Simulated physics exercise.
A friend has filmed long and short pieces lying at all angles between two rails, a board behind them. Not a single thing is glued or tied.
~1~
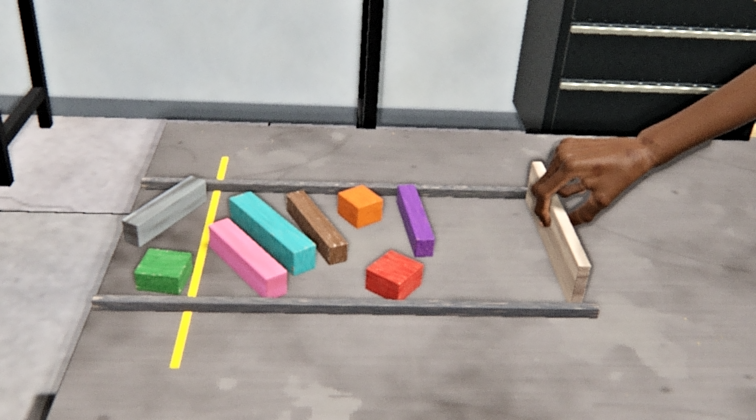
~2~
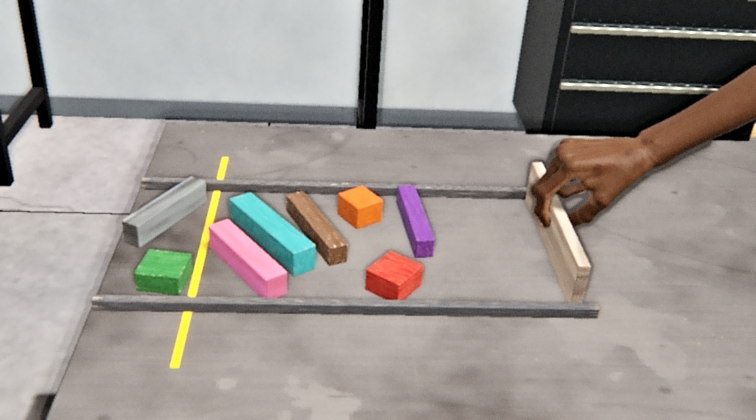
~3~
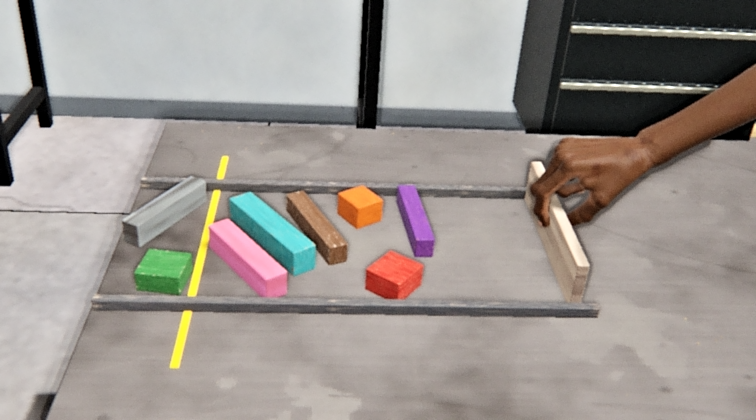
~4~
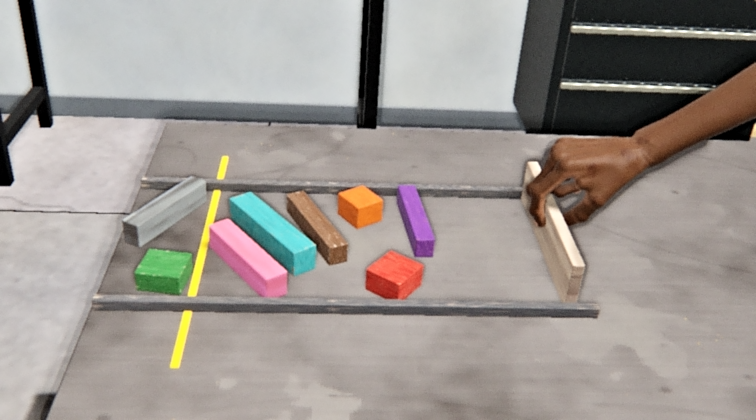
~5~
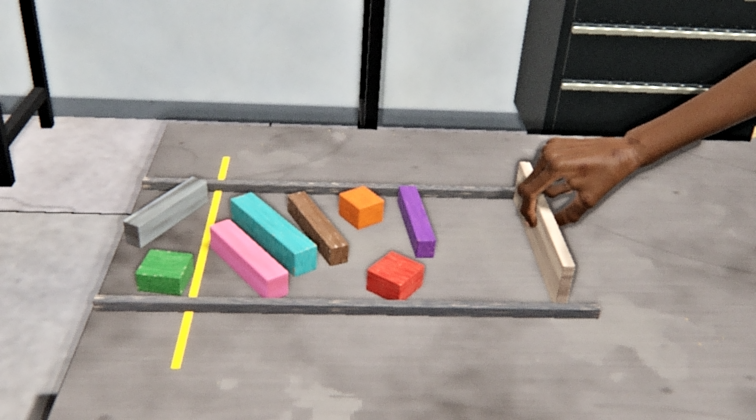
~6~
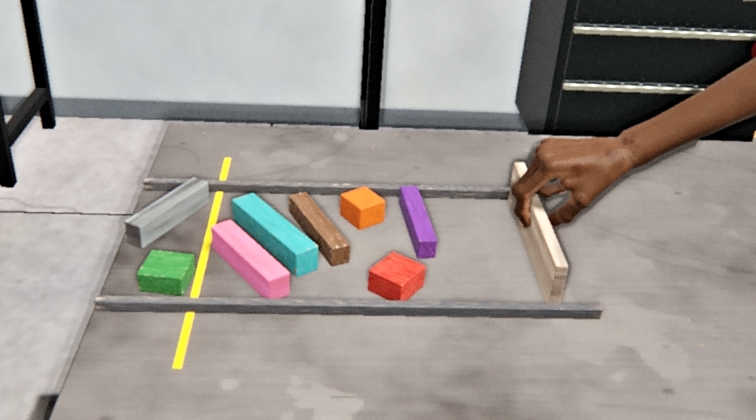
A hand slid the pale wooden board a short way left between two dark rails, toward the scattered colored blocks, which lay practically still near and across a yellow line.
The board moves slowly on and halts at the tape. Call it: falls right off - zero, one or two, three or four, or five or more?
Call: One or two.
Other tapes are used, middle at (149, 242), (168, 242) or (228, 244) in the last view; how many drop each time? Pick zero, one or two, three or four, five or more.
Counts as listed: At least five / three or four / just one or two.
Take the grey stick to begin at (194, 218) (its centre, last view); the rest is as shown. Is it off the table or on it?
Placed there, it goes off the edge.
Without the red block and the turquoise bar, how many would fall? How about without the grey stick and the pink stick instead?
Tally of falls: 0 for the first try, 0 for the second.
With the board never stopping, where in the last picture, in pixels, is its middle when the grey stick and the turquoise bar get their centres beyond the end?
Roughly at (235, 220) and roughly at (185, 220).
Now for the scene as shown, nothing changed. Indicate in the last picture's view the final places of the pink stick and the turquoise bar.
The pink stick finishes at (125, 258); the turquoise bar finishes at (143, 234).
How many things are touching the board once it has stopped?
All in all, 2.
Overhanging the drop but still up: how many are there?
2 is the number.
Soon after, none off yet; grey stick at rest near (169, 212); green block at rest near (167, 272); pink stick at rest near (249, 260).
After that, none off yet; grey stick at rest near (169, 212); green block at rest near (167, 272); pink stick moving near (236, 260).
In the end, the number that fall off is one or two; gone, green block and grey stick.
